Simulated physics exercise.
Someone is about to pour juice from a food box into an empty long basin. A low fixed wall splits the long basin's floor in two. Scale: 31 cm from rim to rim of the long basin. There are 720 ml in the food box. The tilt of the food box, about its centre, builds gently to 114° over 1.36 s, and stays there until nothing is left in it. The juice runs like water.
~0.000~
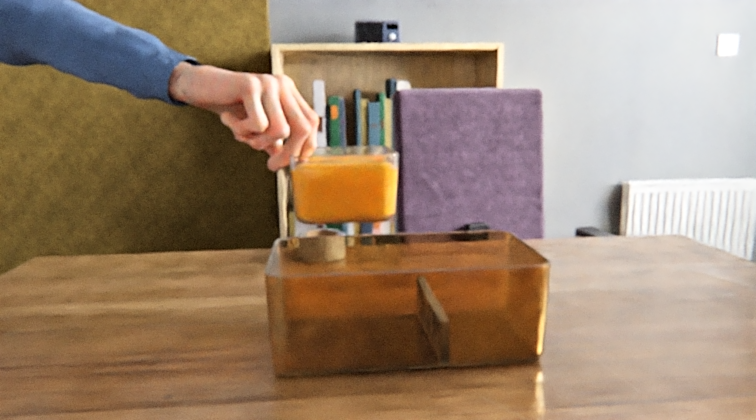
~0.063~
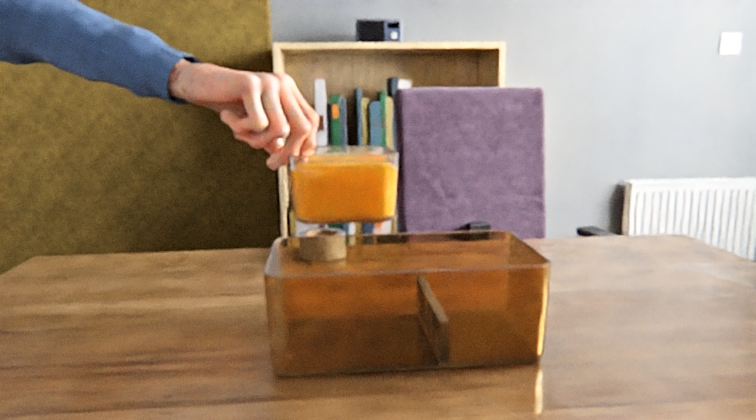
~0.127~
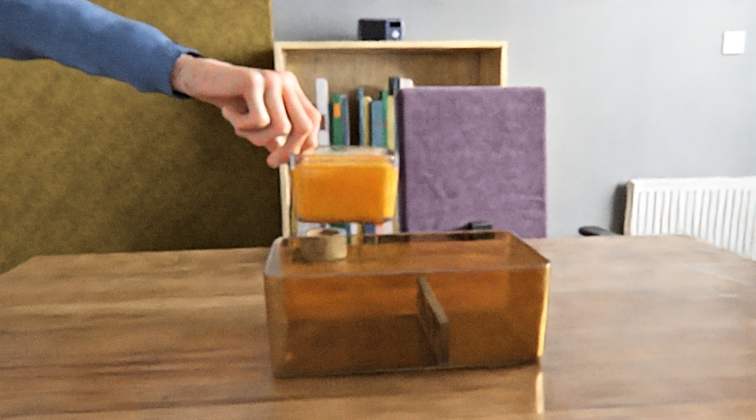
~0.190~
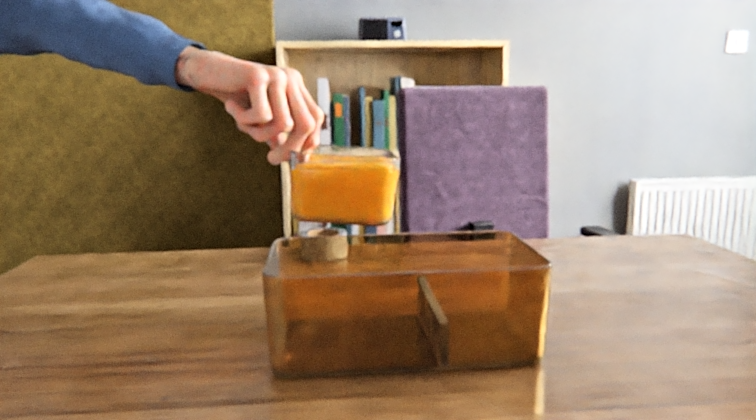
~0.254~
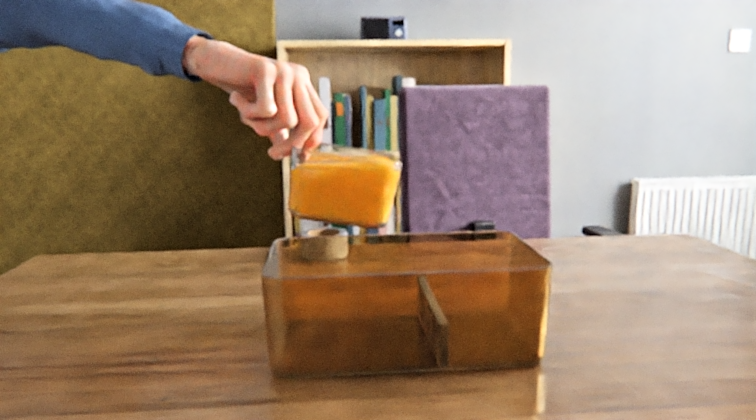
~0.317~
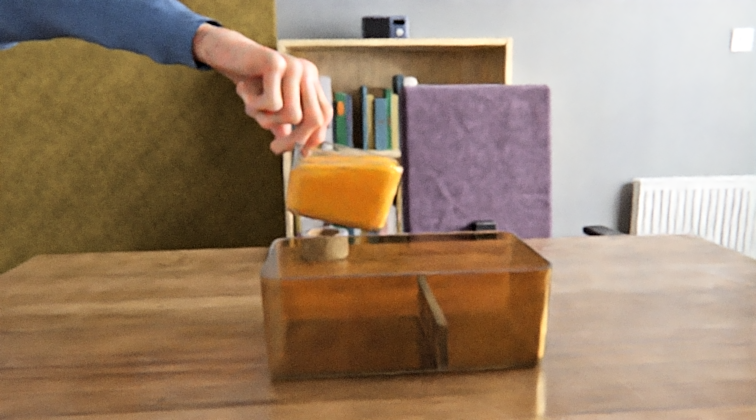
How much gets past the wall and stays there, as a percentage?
The far part has some 68 per cent.
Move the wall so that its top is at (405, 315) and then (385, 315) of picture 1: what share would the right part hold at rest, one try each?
In turn about 80 and 95 per cent.
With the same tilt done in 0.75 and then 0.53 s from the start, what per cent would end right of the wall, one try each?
In turn about 55 and 35 per cent.
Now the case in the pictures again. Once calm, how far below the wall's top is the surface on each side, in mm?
Some 44 mm on the left and 24 mm on the right.
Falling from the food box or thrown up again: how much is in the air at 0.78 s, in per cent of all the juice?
Some 24 per cent.
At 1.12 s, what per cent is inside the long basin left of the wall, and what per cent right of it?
Some 22 per cent left and 68 right.
By 0.78 s the tilt is 70° and 46 per cent is still to pour, 2 is left of the wall and 29 right of it.
By 1.12 s the tilt is 105° and 6 per cent is still to pour, 23 is left of the wall and 68 right of it.
By 1.47 s the tilt is 114° and 0 per cent is still to pour, 31 is left of the wall and 68 right of it.
By 1.86 s the tilt is 114° and 0 per cent is still to pour, 31 is left of the wall and 68 right of it.
At rest 31 per cent lies left of the wall, 68 right of it and 0 outside.
